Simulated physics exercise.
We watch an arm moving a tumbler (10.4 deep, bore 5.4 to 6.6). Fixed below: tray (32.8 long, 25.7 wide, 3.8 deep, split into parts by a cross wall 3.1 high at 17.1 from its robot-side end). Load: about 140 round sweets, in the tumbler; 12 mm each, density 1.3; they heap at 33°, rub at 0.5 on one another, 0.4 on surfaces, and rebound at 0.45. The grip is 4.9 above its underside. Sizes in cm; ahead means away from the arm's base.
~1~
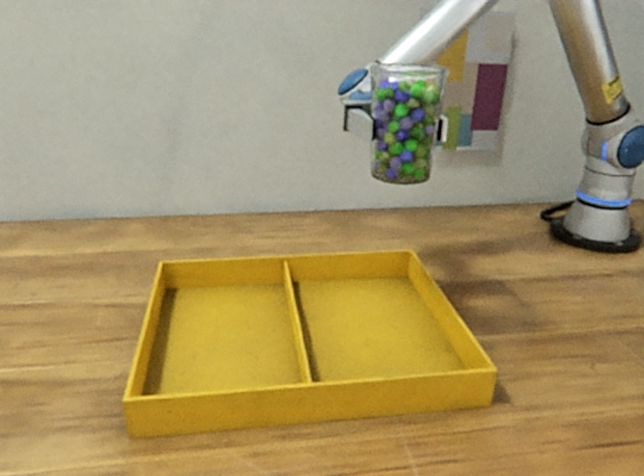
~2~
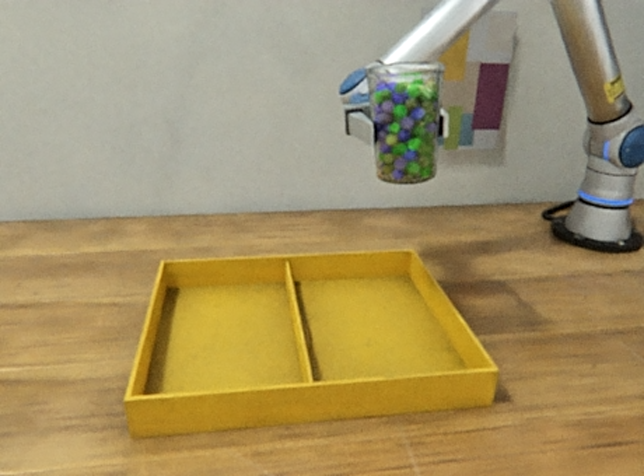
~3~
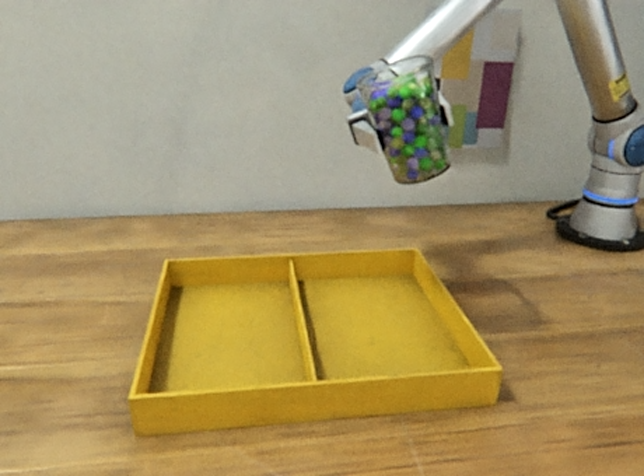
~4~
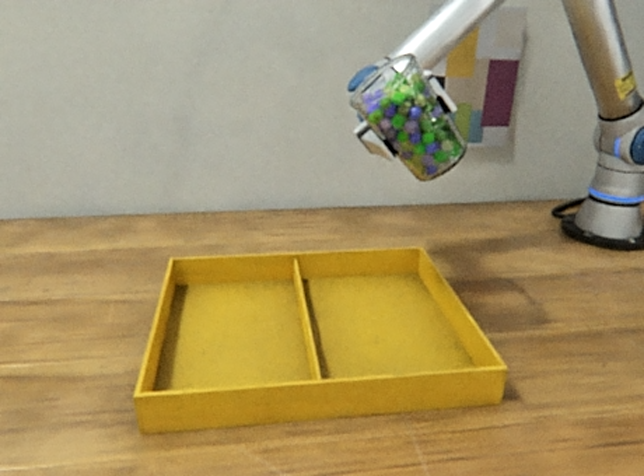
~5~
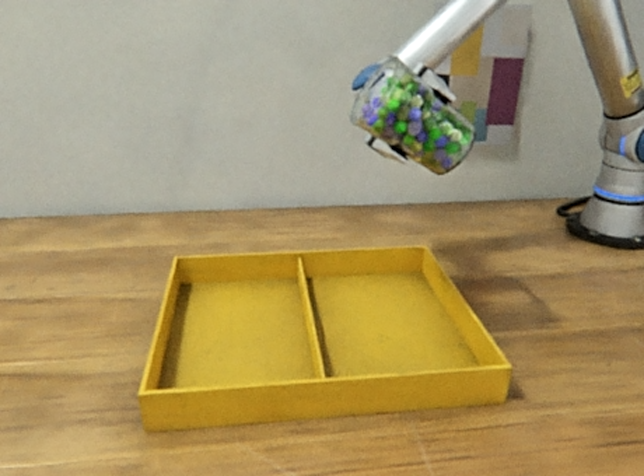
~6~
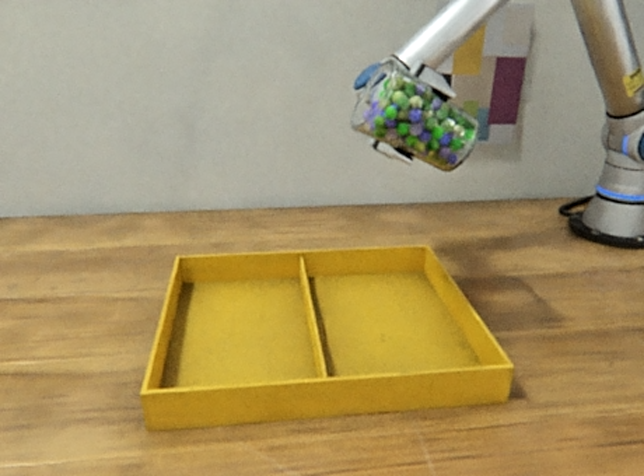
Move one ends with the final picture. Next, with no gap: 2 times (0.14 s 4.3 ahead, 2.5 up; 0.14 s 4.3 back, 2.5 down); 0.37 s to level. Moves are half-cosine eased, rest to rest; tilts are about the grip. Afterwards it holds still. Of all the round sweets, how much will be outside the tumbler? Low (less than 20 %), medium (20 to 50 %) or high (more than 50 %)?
Answer: Medium; 20 to 50 % of the round sweets finish outside the tumbler.
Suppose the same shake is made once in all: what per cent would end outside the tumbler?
It would be near 25 per cent.
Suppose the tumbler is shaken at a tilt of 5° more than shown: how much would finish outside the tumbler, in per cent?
It would be near 45 per cent.
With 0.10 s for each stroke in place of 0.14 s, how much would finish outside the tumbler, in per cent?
It would be near 70 per cent.
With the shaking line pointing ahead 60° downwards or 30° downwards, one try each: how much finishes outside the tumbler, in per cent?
About 5 and 5 per cent.
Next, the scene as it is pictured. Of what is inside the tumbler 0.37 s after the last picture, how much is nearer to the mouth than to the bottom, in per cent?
Roughly 45 per cent.
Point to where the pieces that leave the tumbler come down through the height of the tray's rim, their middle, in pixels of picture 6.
Around (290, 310).
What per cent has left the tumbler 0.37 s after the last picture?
About 25 per cent by then.
Then, 0.37 s on, tilted 61° forward, highest piece 28 above the table; 112 in the tumbler, 18 in the far-side part, 1 in the robot-side part, 14 in flight or on a rim.
Then, 0.74 s on, tilted 31° forward, highest piece 28 above the table; 87 in the tumbler, 38 in the far-side part, 20 in the robot-side part.
Then, 1.13 s on, level, highest piece 27 above the table; 87 in the tumbler, 39 in the far-side part, 19 in the robot-side part.
Then, 2.18 s on, level, highest piece 26 above the table; 87 in the tumbler, 39 in the far-side part, 19 in the robot-side part.
In the end, 87 in the tumbler, 39 in the far-side part, 19 in the robot-side part. That is 40 % outside the tumbler.
